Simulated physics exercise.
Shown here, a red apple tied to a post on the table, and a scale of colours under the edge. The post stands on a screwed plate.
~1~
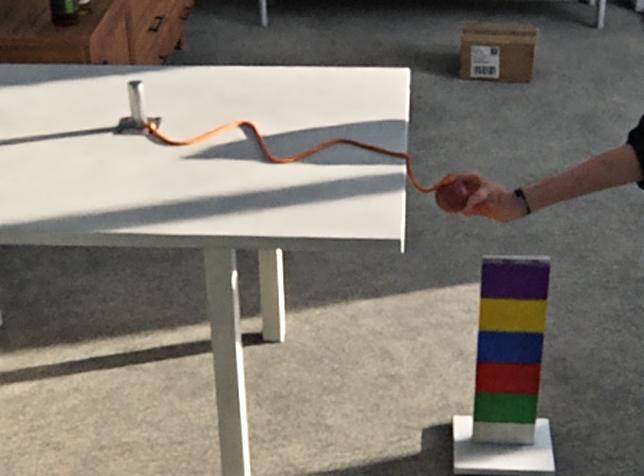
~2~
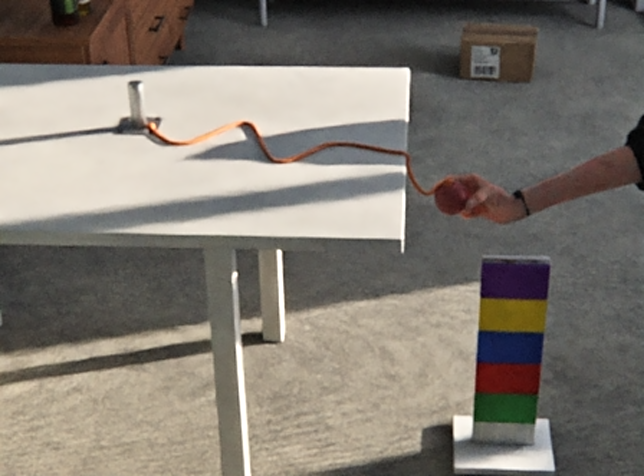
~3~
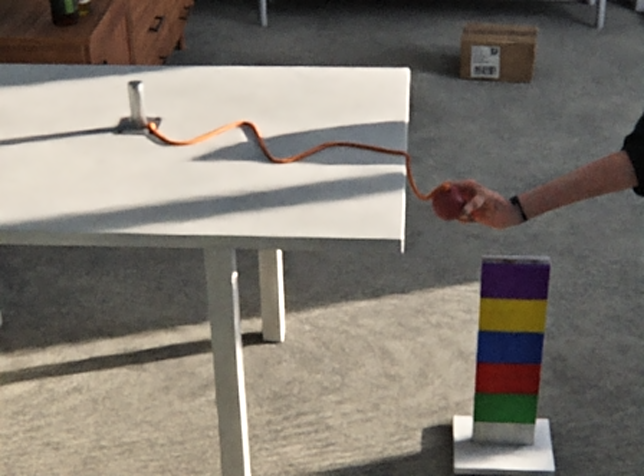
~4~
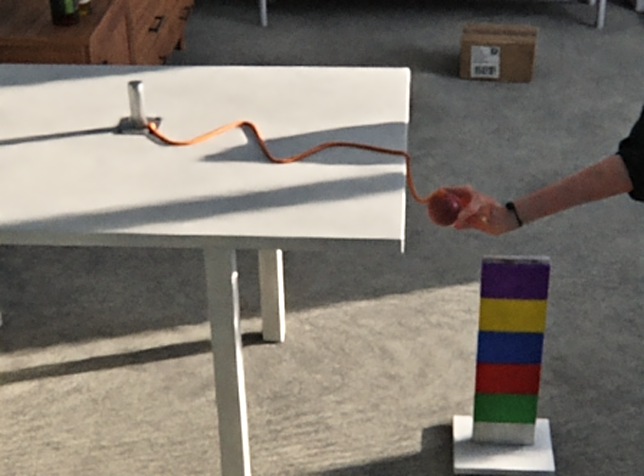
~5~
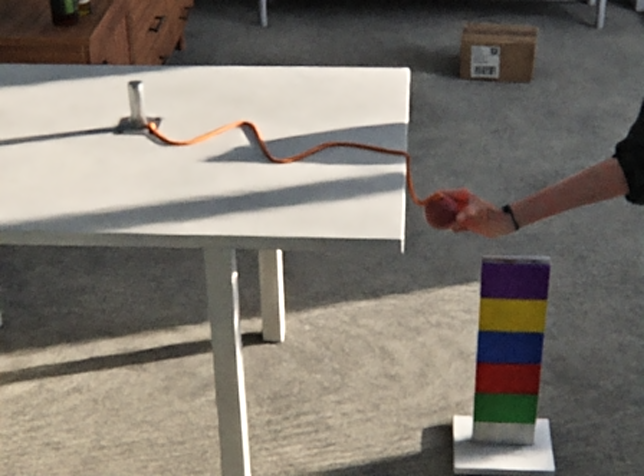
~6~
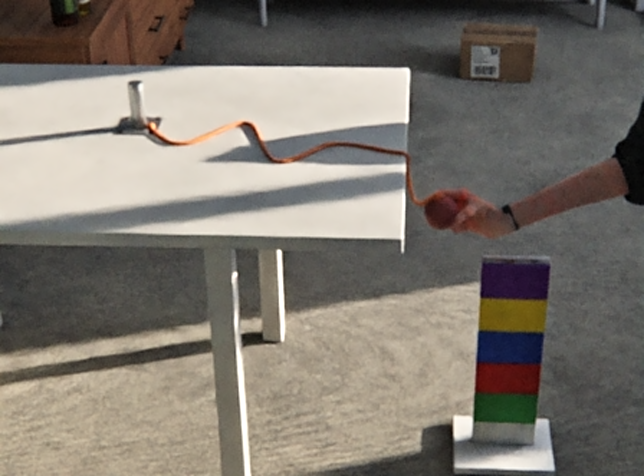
A hand reaching in from the right holds a red apple just off the edge of a white table, in a grey-carpeted room seen from slightly above. A slack orange cord runs from it to a small metal post on the tabletop, and below stands a stack of purple, yellow, blue, red and green blocks. The hand eases the apple slightly down and left, while the camera stays still.
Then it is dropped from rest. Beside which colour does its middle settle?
Its centre hangs level with the blue band.
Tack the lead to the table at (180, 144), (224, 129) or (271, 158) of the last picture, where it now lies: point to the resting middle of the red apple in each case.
About (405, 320), (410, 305) and (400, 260).
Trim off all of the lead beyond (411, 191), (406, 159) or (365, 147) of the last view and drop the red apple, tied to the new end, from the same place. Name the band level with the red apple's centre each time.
In that order: Yellow; purple; no band.
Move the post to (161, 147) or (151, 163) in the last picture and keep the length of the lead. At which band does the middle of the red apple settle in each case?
In that order: Red; red.
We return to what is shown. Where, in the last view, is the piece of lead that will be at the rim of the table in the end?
The one at (307, 154).
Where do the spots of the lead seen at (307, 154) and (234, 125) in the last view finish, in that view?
Near (407, 157) and (267, 137).
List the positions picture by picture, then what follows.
In the first picture, red apple (452, 197); purple (515, 283); yellow (513, 316); blue (510, 348); red (508, 379); green (506, 409).
In the second picture, red apple (452, 198); lead through (166, 141) (234, 125) (264, 149) (320, 147) (395, 153).
In the third picture, red apple (449, 204).
In the fourth picture, red apple (444, 210); lead through (166, 141) (234, 125) (264, 149) (320, 147) (395, 153).
In the fifth picture, red apple (441, 213).
In the sixth picture, red apple (441, 213); lead through (166, 141) (234, 125) (264, 149) (320, 147) (395, 153).
Early on, apple near (409, 323); level with blue.
Midway, apple near (402, 326); level with blue.
Finally, apple near (404, 330); level with blue. Its middle rests at the blue band.
